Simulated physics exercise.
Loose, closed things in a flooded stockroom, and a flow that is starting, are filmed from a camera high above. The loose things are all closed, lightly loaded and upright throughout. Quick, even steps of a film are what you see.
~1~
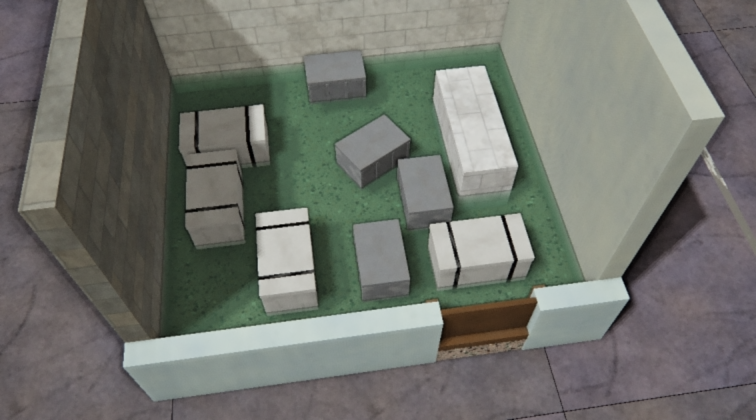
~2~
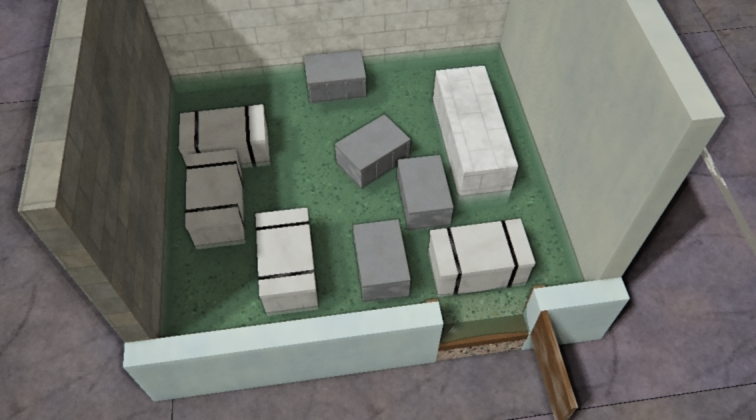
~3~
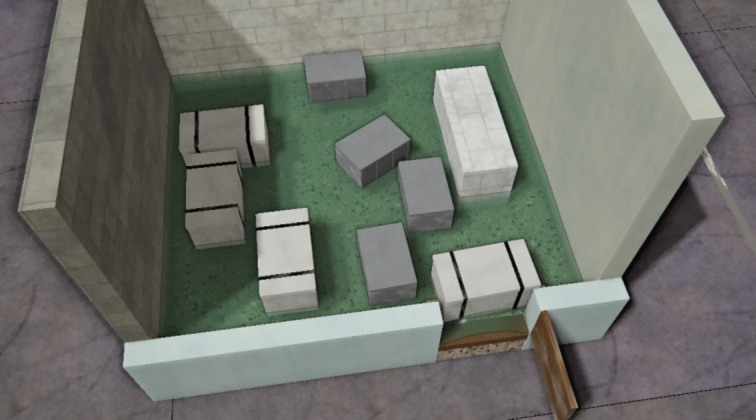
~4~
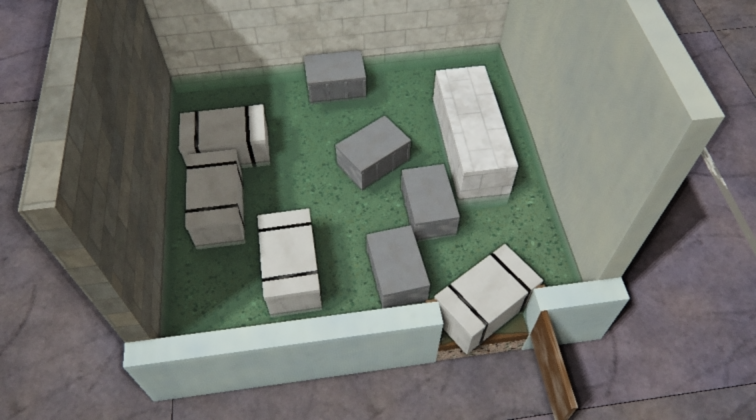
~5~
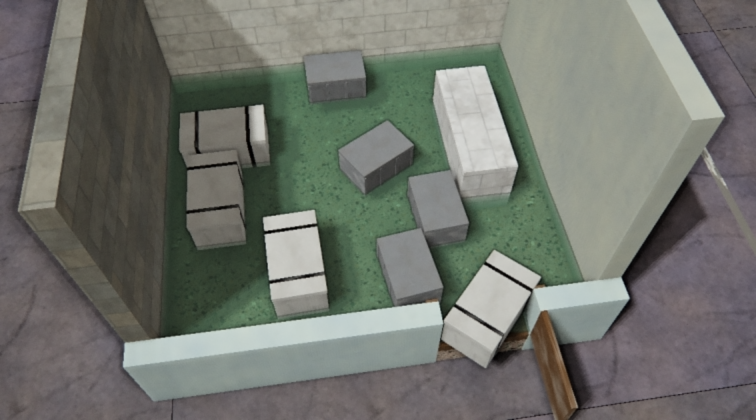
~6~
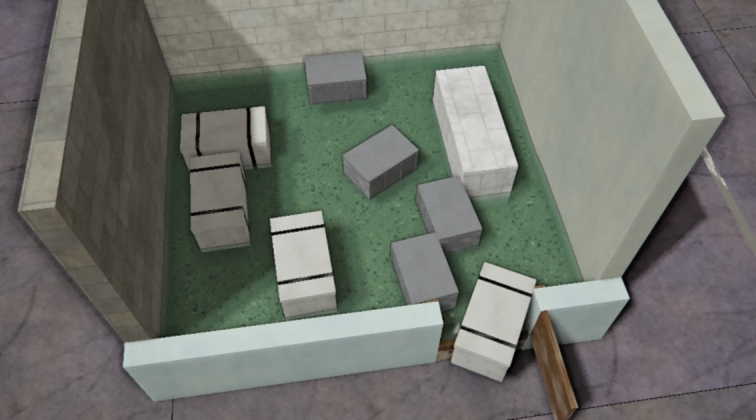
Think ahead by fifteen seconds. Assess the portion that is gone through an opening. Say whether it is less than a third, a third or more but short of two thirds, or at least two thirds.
Lower than a third.
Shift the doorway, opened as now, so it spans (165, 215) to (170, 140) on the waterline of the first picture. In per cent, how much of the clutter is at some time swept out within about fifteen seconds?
Something like 0 percent.
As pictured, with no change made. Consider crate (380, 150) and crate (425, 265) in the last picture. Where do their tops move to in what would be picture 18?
Look for them at about (403, 188) and about (452, 273).
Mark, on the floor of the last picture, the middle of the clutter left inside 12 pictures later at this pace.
That works out to about (376, 236) on the floor.
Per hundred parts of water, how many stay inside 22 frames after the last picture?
I'd estimate some 72 percent of the water stays.
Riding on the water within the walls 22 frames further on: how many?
My count is 7.
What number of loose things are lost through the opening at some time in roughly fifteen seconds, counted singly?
0 in all.
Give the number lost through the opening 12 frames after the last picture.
The count is 0.
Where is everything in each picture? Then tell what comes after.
In the first frame, a trunk at (481, 241) floats; a crate at (381, 251), afloat; 0 of 8 have shifted.
In the second frame, a trunk at (482, 247), afloat, close to its start; a crate at (381, 252) floats; 0 of 8 have shifted.
In the third frame, a trunk at (486, 270) floats, close to its start; a crate at (386, 255) floats, close to its start; 2 of 8 have shifted.
In the fourth frame, a trunk at (489, 288) floats, a stride from its start; a crate at (398, 259) floats, close to its start; 3 of 8 have shifted.
In the fifth frame, a trunk at (494, 298) floats, a stride from its start; a crate at (409, 262) floats, close to its start; 5 of 8 have shifted.
In the sixth frame, a trunk at (497, 311), afloat, a stride from its start; a crate at (424, 267), afloat, a stride from its start; 5 of 8 have shifted.
A moment on, 0 of 8 are out; 7 afloat.
Next, 0 of 8 are out; 7 afloat.
Later, 0 of 8 are out; 7 afloat.
In the end, 0 of 8 are out; 7 afloat.
